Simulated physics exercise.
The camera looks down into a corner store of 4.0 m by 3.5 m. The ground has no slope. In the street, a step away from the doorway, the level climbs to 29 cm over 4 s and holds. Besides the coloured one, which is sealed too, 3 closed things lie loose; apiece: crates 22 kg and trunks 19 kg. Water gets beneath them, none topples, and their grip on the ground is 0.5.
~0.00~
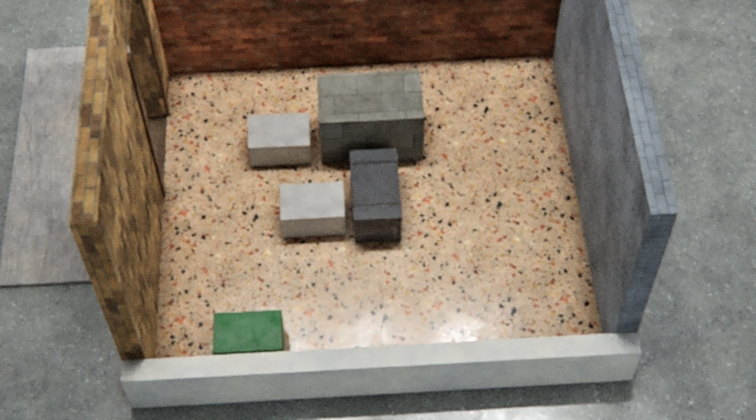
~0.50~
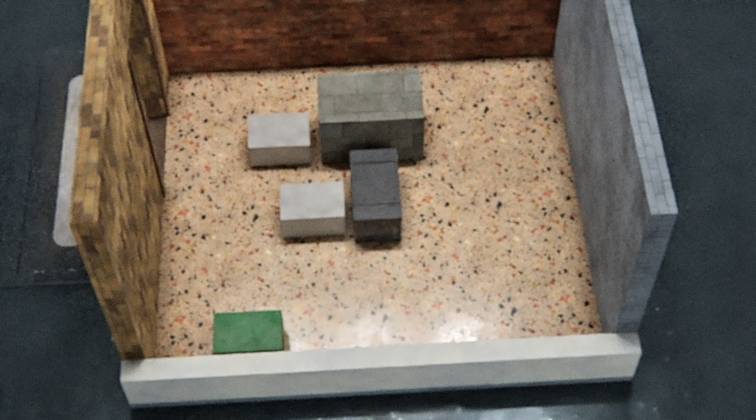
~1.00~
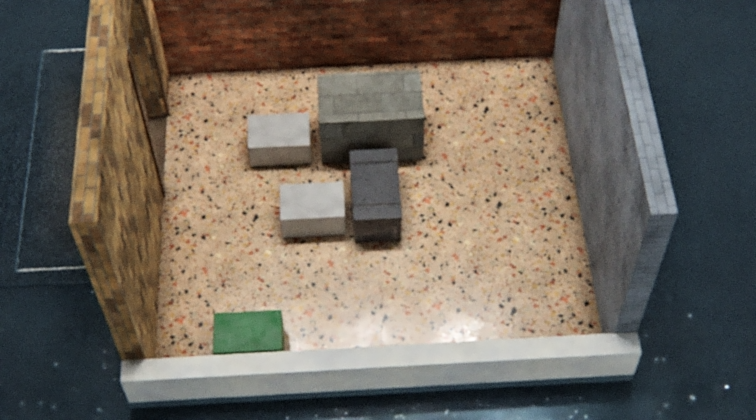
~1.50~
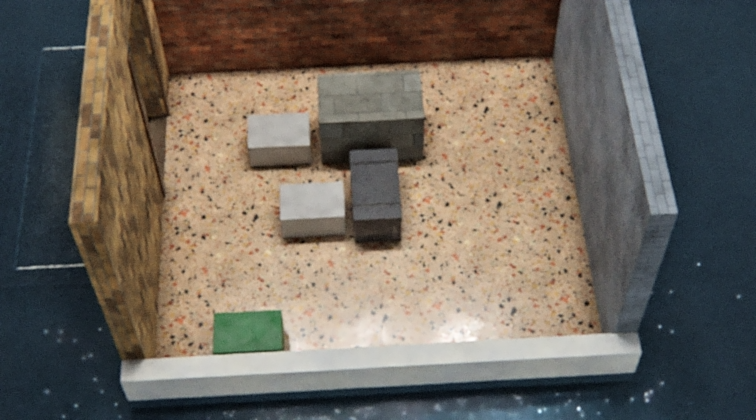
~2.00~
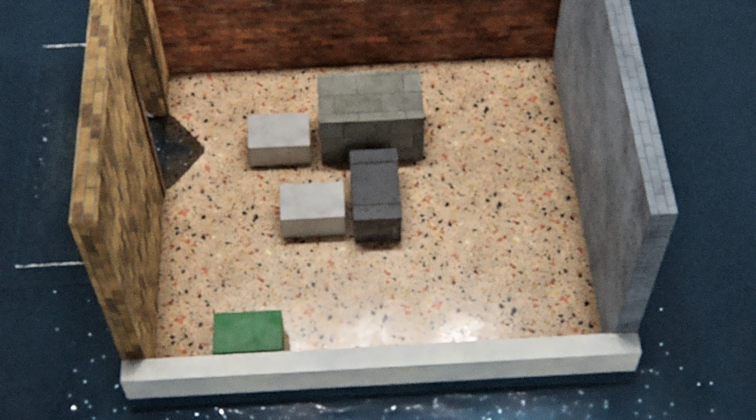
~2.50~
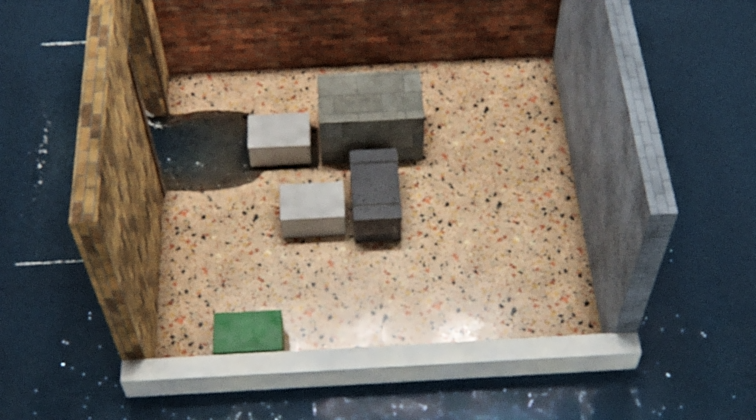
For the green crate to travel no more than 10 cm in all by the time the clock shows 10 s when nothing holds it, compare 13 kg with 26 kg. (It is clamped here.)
For it, only the higher weight holds it.
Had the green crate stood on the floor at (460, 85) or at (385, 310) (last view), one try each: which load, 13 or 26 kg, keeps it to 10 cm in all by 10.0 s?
In turn: Neither is enough; neither holds.
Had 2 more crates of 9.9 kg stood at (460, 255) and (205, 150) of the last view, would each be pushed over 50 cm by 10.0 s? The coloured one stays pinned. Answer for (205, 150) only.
It is past it.
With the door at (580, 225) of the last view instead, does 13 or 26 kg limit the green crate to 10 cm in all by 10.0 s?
Then neither load is enough.
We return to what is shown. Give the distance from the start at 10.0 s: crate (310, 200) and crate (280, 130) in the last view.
In that order: 140 cm, 10 cm.
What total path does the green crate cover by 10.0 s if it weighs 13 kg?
Some 40 cm in all.
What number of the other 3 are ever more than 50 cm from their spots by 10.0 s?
That makes 2.
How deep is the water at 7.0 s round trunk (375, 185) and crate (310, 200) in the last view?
Roughly 6 and 6 cm.
After 3.5 s the green crate would be 0 cm from its start with 13 kg and 0 cm from its start with 26 kg; 0 cm of water round it then.
After 4.5 s the green crate would be 0 cm from its start with 13 kg and 0 cm from its start with 26 kg; 3 cm of water round it then.
After 7.0 s the green crate would be 7 cm from its start with 13 kg and 0 cm from its start with 26 kg; 6 cm of water round it then.
After 10.0 s the green crate would be 27 cm from its start with 13 kg and 1 cm from its start with 26 kg; 8 cm of water round it then.
